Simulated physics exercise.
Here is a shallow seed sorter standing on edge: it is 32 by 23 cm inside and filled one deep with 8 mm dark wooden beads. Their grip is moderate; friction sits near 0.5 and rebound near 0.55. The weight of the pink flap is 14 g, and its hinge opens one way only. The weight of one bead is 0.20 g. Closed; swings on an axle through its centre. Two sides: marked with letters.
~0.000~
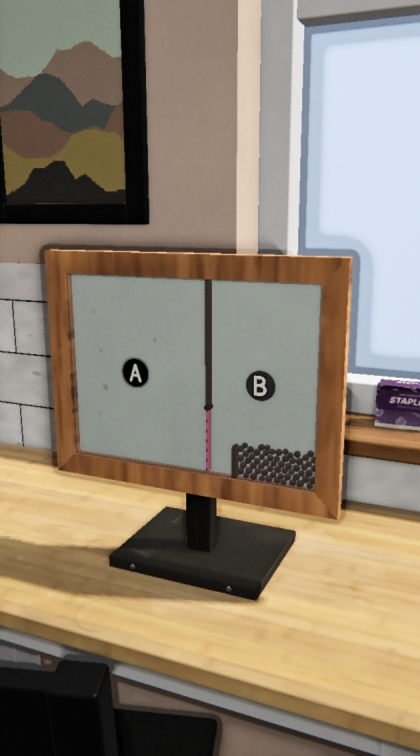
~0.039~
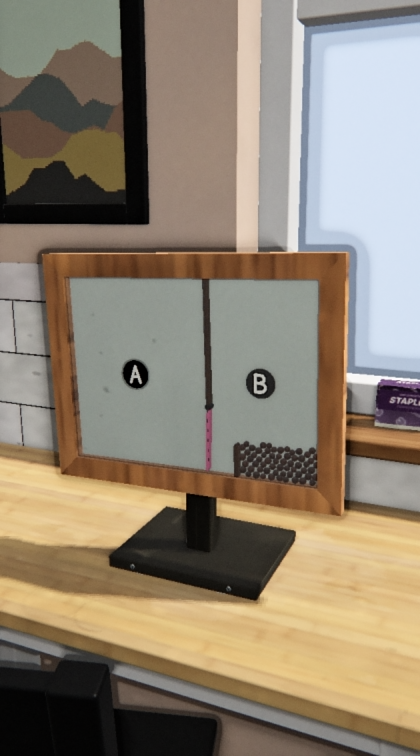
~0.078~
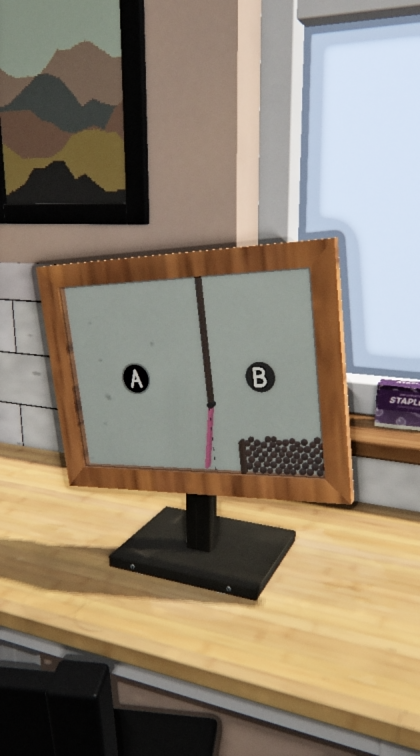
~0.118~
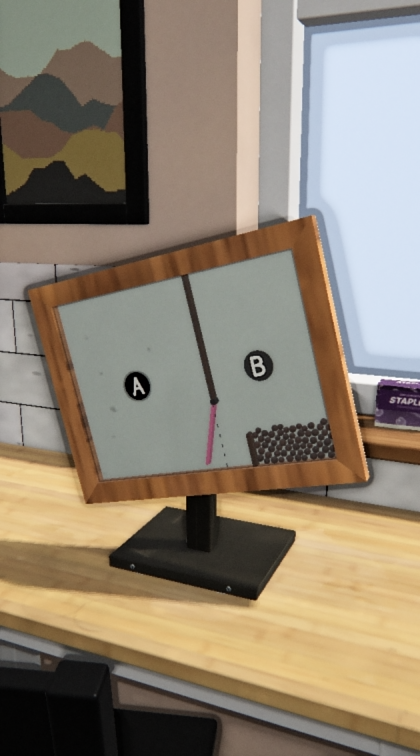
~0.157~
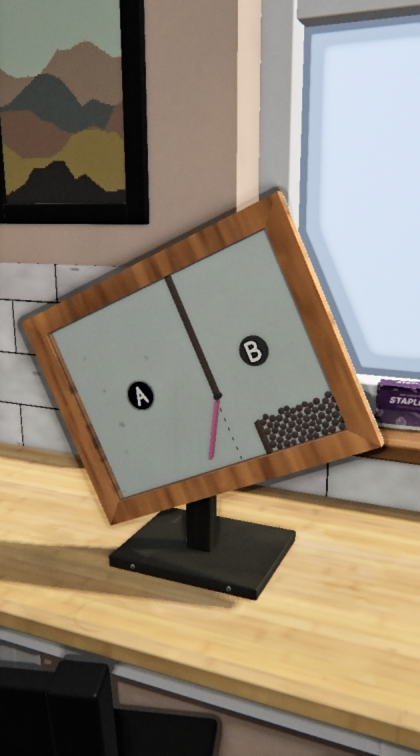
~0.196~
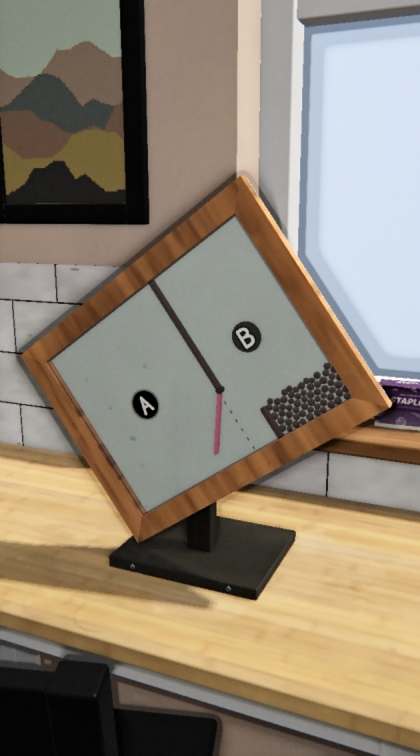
On a wooden counter beside a window, a wood-framed panel marked A and B stands level on a black base, dark beads heaped at its lower right. It turns anticlockwise, slightly at first, then steeply, as the pink flap swings away from its dotted line and the beads stay bunched in side B.
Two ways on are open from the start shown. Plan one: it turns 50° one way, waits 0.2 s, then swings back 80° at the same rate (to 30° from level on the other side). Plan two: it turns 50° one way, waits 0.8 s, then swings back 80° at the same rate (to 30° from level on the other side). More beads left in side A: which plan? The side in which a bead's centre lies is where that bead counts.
Second.
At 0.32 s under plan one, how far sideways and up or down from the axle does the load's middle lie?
Roughly 14 centimetres to the right and 2 centimetres above.
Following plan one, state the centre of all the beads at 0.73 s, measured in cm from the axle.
About 9 cm right and 9 cm below.
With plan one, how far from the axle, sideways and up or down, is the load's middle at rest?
The middle sits around 3 cm right of it and 13 cm below it.
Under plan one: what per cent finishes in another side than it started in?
10 %.
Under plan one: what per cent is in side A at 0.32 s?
Around 0 percent of the load.
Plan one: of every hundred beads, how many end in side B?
Roughly 90 percent.
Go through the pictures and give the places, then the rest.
In the first frame, level; about 60 beads; beads centred (277, 465); top one (267, 448); pink flap (209, 407); A (136, 373), B (261, 386).
In the second frame, turned 2° anticlockwise; beads centred (279, 463); top one (312, 451).
In the third frame, turned 6° anticlockwise; beads centred (285, 456); top one (317, 441); wall ends (211, 400), (242, 442).
In the fourth frame, turned 14° anticlockwise; beads centred (294, 443); top one (324, 422); pink flap (214, 401) tilted 6°.
In the fifth frame, turned 25° anticlockwise; beads centred (303, 422); top one (328, 395).
In the sixth frame, turned 36° anticlockwise; beads centred (307, 399); top one (327, 366); pink flap (220, 390) tilted 3°; A (145, 405), B (246, 337).
Plan one. 0.32 s, it stands 50° anticlockwise; the beads' middle is 14 cm right of and 2 cm above the centre; B 100 %; pink flap open 37°.
After 0.73 s, it stands 9° anticlockwise; the beads' middle is 9 cm right of and 9 cm below the centre; A 15 %, B 85 %; pink flap open 9°.
After 0.94 s, it stands 30° clockwise; the beads' middle is 2 cm right of and 12 cm below the centre; A 10 %, B 90 %; pink flap shut.
At rest by 1.9 s, it stands 30° clockwise; A 10 %, B 90 %; pink flap shut.
Plan two would end with A 20 %, B 80 %.
